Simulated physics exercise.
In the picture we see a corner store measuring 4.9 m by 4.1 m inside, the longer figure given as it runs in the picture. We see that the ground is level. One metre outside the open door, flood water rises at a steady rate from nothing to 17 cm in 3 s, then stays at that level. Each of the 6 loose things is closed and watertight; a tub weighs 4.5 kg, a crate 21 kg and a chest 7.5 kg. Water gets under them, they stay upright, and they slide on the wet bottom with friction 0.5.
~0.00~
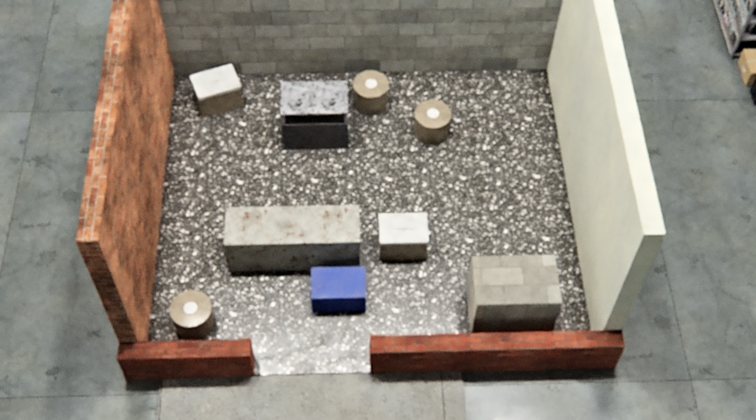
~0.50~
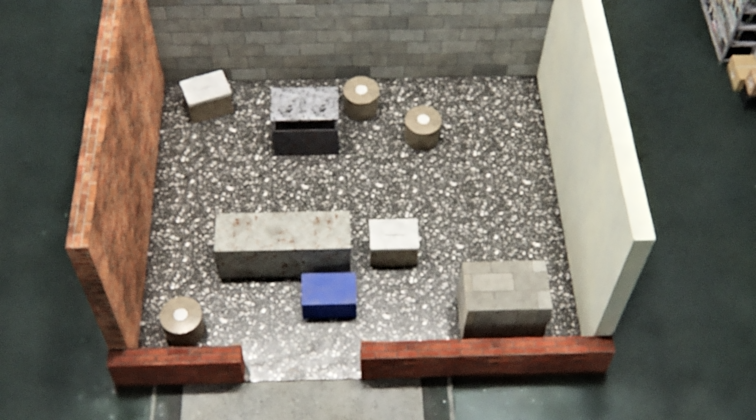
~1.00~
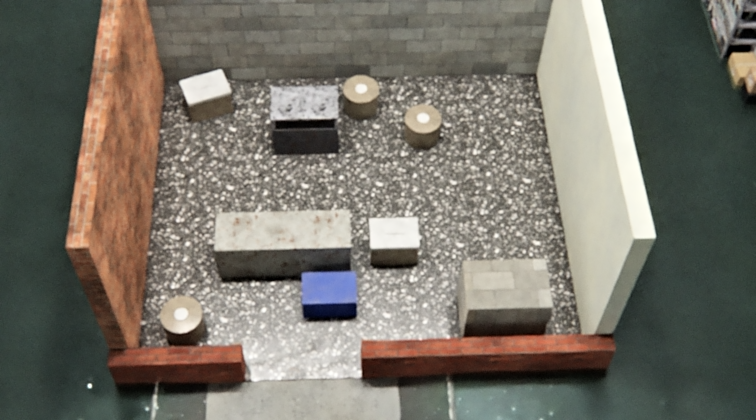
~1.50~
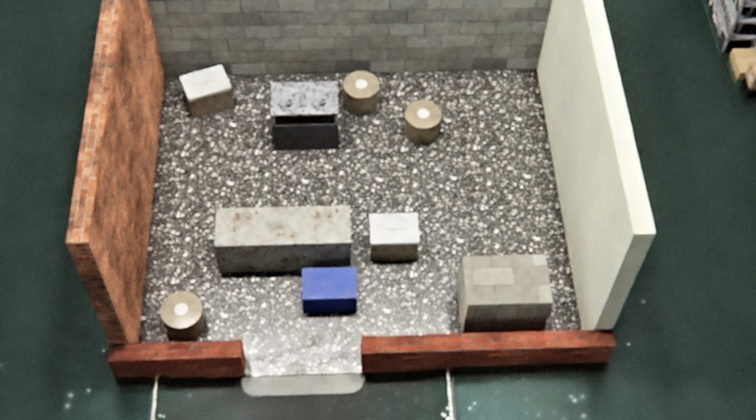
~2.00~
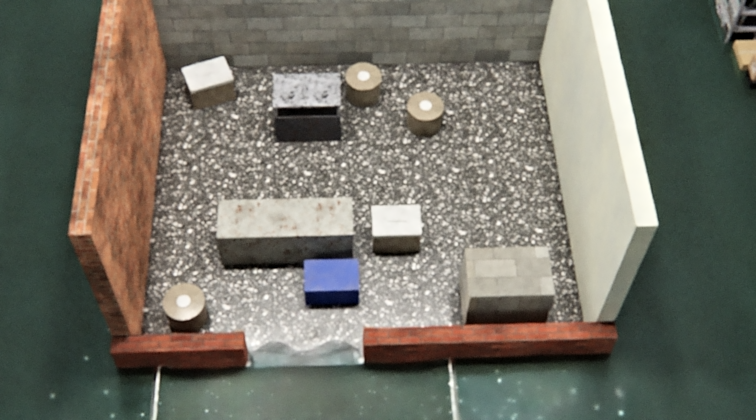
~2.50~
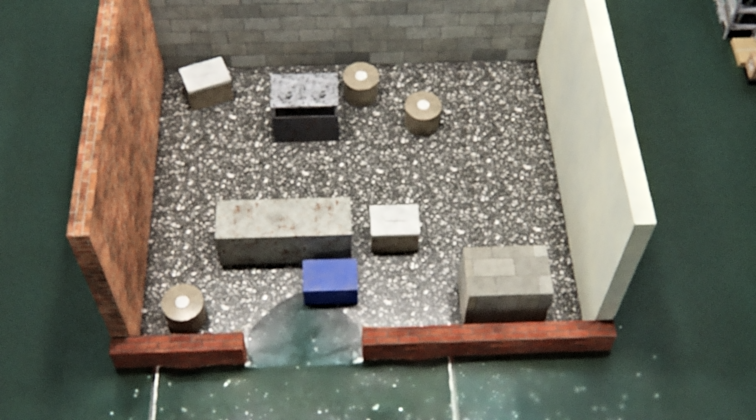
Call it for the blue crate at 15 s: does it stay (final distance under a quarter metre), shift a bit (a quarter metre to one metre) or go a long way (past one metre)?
Goes a long way.
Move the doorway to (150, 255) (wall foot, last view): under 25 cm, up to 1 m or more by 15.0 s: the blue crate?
Result for the blue crate - essentially stationary.
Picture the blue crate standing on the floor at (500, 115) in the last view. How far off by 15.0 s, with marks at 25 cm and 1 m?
What happens is it creeps a short distance.
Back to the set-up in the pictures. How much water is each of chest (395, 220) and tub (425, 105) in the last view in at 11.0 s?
Depths: Near 3 cm, then near 3 cm.
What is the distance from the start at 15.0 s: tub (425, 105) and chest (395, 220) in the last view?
First 80 cm, then 150 cm.
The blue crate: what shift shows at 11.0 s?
Roughly 140 cm by then.
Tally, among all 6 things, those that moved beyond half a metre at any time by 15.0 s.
That comes to 6.
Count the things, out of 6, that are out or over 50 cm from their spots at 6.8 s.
The number comes to 1.
After 3.5 s the blue crate is near (331, 268), 0.1 m from its start, aground; 0 afloat.
After 6.8 s the blue crate is near (407, 252), 0.9 m from its start, aground; 1 afloat.
After 11.0 s the blue crate is near (437, 223), 1.4 m from its start, aground; 3 afloat.
After 15.0 s the blue crate is near (437, 223), 1.4 m from its start, aground; 5 afloat.
